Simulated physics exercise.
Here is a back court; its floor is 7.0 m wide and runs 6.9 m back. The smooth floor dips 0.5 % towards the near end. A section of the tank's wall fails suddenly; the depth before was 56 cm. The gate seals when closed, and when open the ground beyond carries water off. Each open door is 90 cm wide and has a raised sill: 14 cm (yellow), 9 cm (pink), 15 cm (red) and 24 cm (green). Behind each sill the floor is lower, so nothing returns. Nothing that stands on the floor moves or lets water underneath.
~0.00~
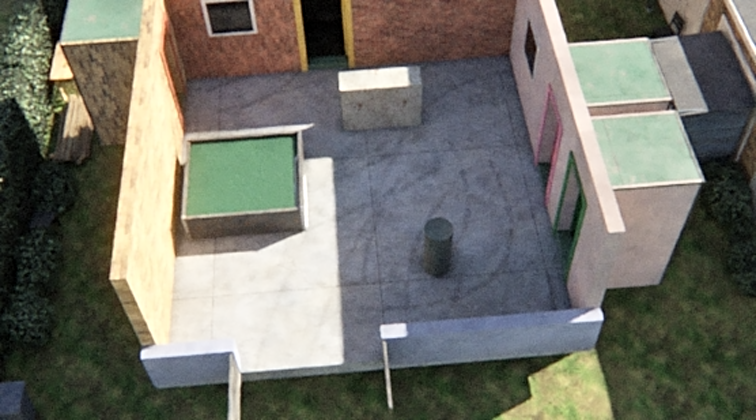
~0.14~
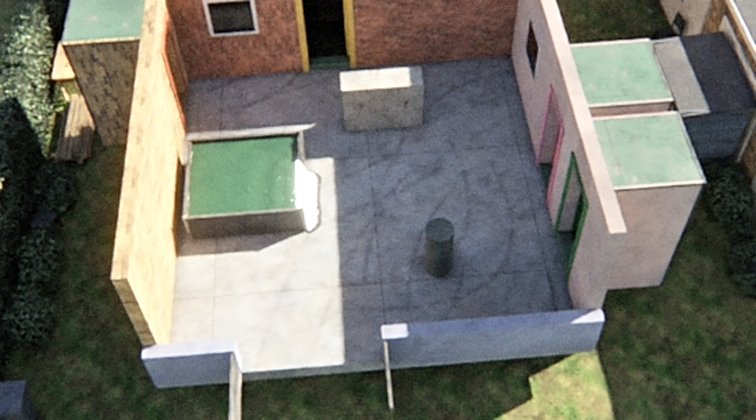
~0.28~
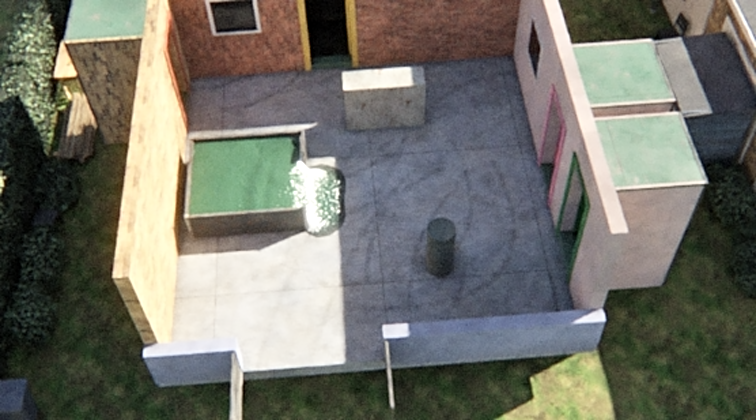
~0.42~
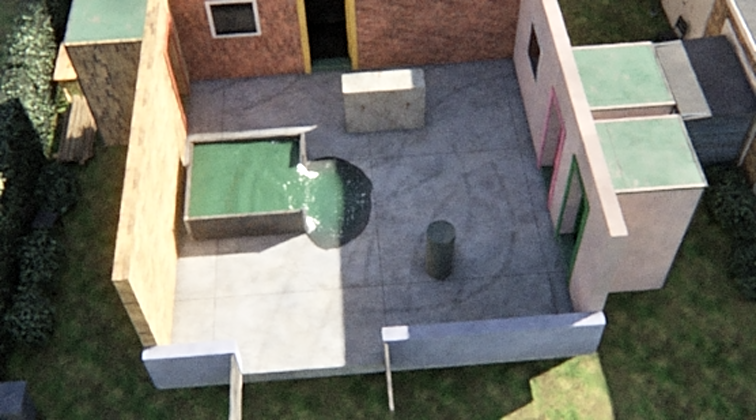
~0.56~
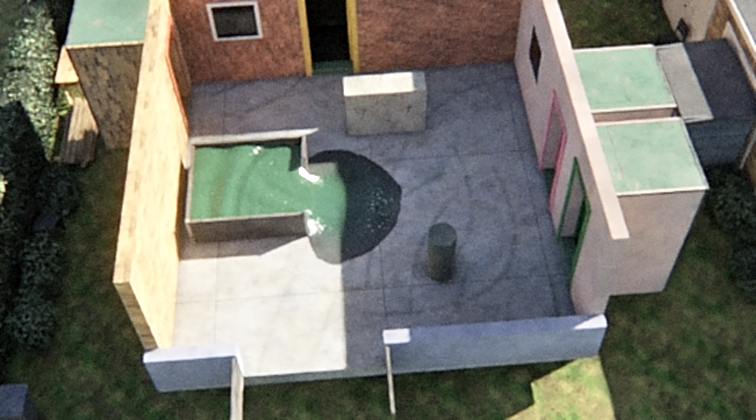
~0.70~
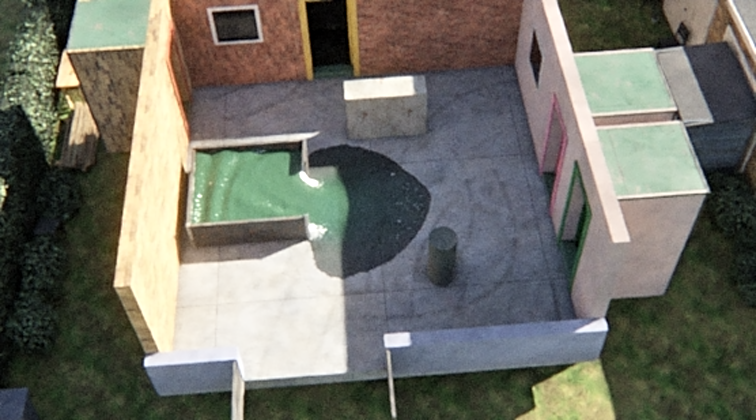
At first, green water lies still in a rectangular tank by the left wall of a walled court. Water then bursts out through the tank's right side, foaming white at the gap, and spreads rightward across the grey floor in a widening, dark, rounded pool while ripples cross the tank.
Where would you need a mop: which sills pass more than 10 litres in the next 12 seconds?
Within that time: At the yellow door it keeps below the limit; at the pink door it exceeds the limit; at the red door it does not reach the limit; at the green door it does not reach the limit.
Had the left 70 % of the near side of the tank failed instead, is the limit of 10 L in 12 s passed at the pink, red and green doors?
Against that limit: Pink under, red under, green under.
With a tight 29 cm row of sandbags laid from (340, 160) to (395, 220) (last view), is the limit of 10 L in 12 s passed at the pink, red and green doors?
Against that limit: Pink under, red under, green under.
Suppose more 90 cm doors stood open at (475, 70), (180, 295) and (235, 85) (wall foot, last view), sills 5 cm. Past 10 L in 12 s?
In turn: Over, below, under.
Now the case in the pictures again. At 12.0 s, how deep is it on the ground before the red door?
About 4.5 cm.
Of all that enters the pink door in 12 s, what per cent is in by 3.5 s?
About 65 per cent.
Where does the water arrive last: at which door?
The red one.
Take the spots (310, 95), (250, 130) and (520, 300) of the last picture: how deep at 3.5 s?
In that order: 0, 0 and 3 cm.
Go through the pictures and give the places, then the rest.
The first picture shows still water, 56 cm deep, in the tank at (244, 176).
In the second picture, water pours out at (303, 195) and has run 0.7 m, to (312, 228); typically 5 cm deep outside, 56 cm at the tank's back.
In the third picture, water pours out at (304, 195) and has run 0.9 m, to (336, 172); typically 9 cm deep outside, 56 cm at the tank's back.
In the fourth picture, water pours out at (304, 198) and has run 1.3 m, to (366, 182); typically 7 cm deep outside, 56 cm at the tank's back.
In the fifth picture, the front is at (396, 187), 1.8 m from the gap at (305, 201); 3.2 m2 of floor is under water; 56 cm left at the back of the tank.
In the sixth picture, water pours out at (306, 204) and has run 2.3 m, to (424, 193); typically 5 cm deep outside, 51 cm at the tank's back.
After 1.4 s water covers 25 % of the floor and is deepest (30 cm) near (314, 219); yellow door not reached, pink door not reached, red door not reached, green door not reached.
After 2.2 s water covers 40 % of the floor and is deepest (24 cm) near (314, 219); yellow door not reached, pink door 19 cm at the sill, 10 L in, red door not reached, green door 15 cm at the sill, 0 L in.
After 3.5 s water covers 50 % of the floor and is deepest (26 cm) near (579, 332); yellow door not reached, pink door 18 cm at the sill, 59 L in, red door not reached, green door 16 cm at the sill, 0 L in.
After 7.0 s water covers 65 % of the floor and is deepest (11 cm) near (561, 343); yellow door 2 cm at the sill, 0 L in, pink door 10 cm at the sill, 87 L in, red door not reached, green door 8 cm at the sill, 0 L in.
After 12.0 s water covers 100 % of the floor and is deepest (7 cm) near (509, 347); yellow door 3 cm at the sill, 0 L in, pink door 5 cm at the sill, 89 L in, red door 4 cm at the sill, 0 L in, green door 6 cm at the sill, 0 L in.
